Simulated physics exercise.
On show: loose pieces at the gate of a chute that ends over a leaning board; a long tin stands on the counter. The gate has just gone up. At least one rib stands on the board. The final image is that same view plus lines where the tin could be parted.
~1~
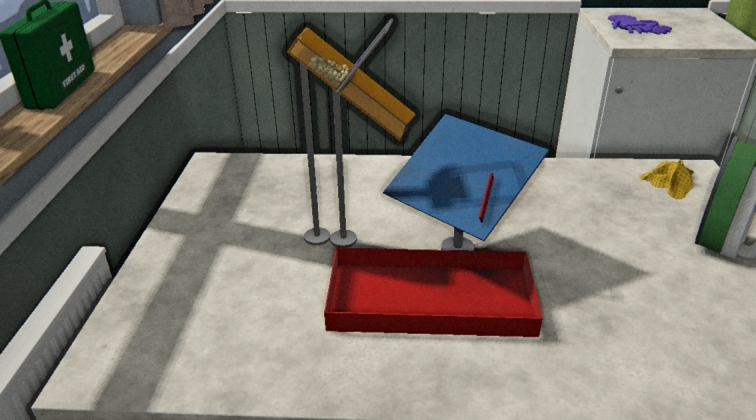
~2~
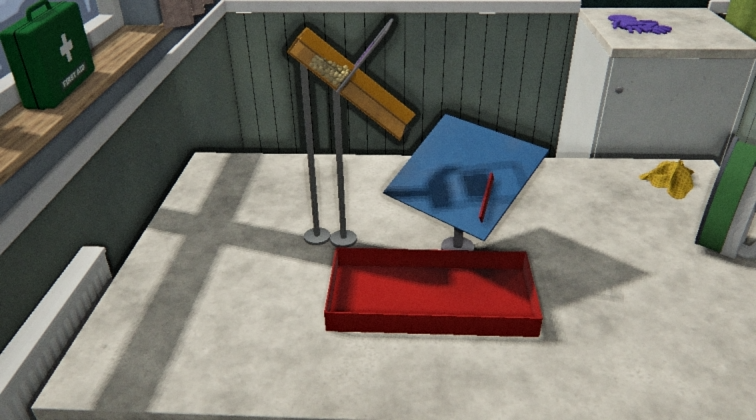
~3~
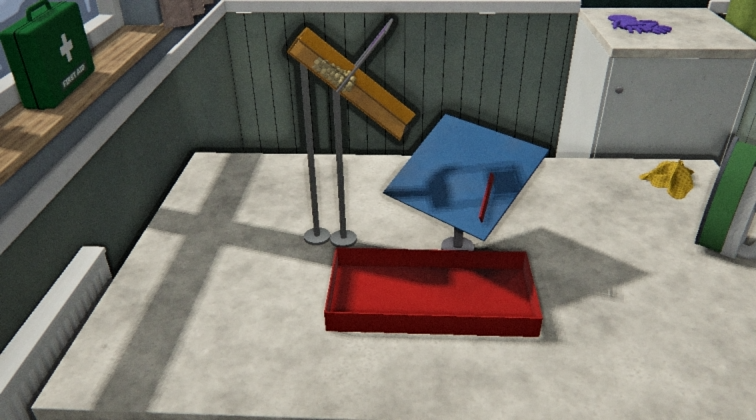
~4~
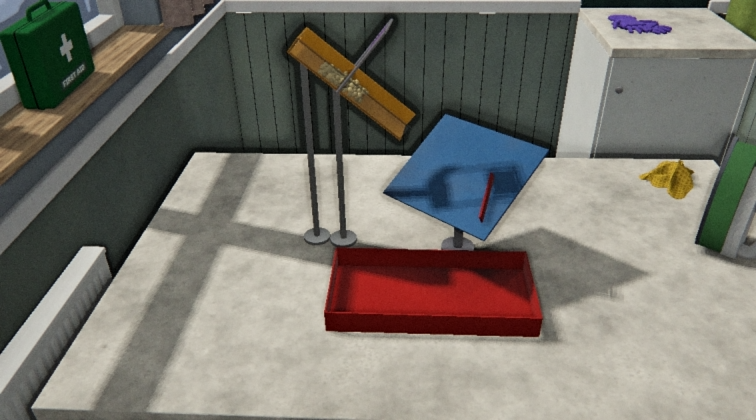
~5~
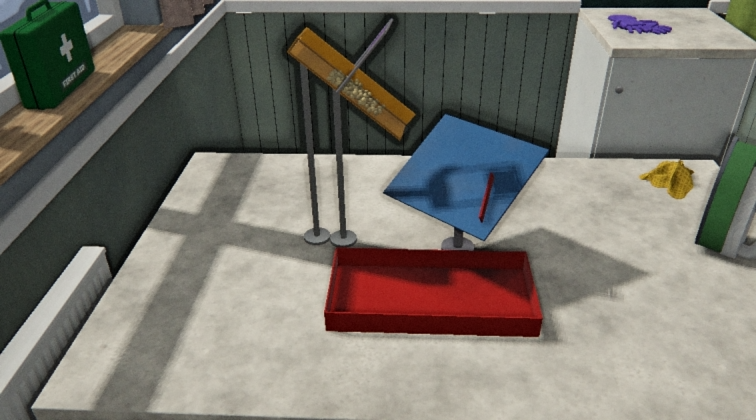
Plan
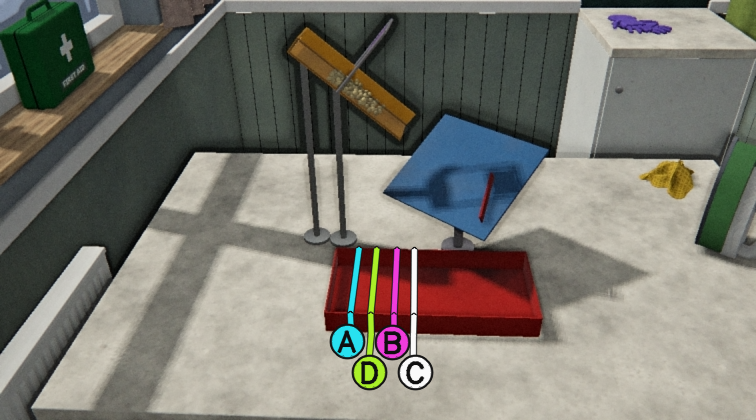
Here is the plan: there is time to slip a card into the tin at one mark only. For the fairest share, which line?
Best: C.
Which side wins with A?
More lands on the right.
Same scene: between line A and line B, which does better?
B.
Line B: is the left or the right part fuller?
More lands on the right.
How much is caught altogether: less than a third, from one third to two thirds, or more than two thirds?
It is more than two thirds.
On the marked copy, line A crosses the front rim at (350, 313); line B crosses the front rim at (394, 314); line C crosses the front rim at (413, 315); line D crosses the front rim at (370, 313).
With A, of what is caught, a stray few on the left of the divider, nearly all on the right.
With B, of what is caught, about a quarter on the left of the divider, most on the right.
With C, of what is caught, about a third on the left of the divider, about two thirds on the right.
With D, of what is caught, a small part on the left of the divider, nearly all on the right.
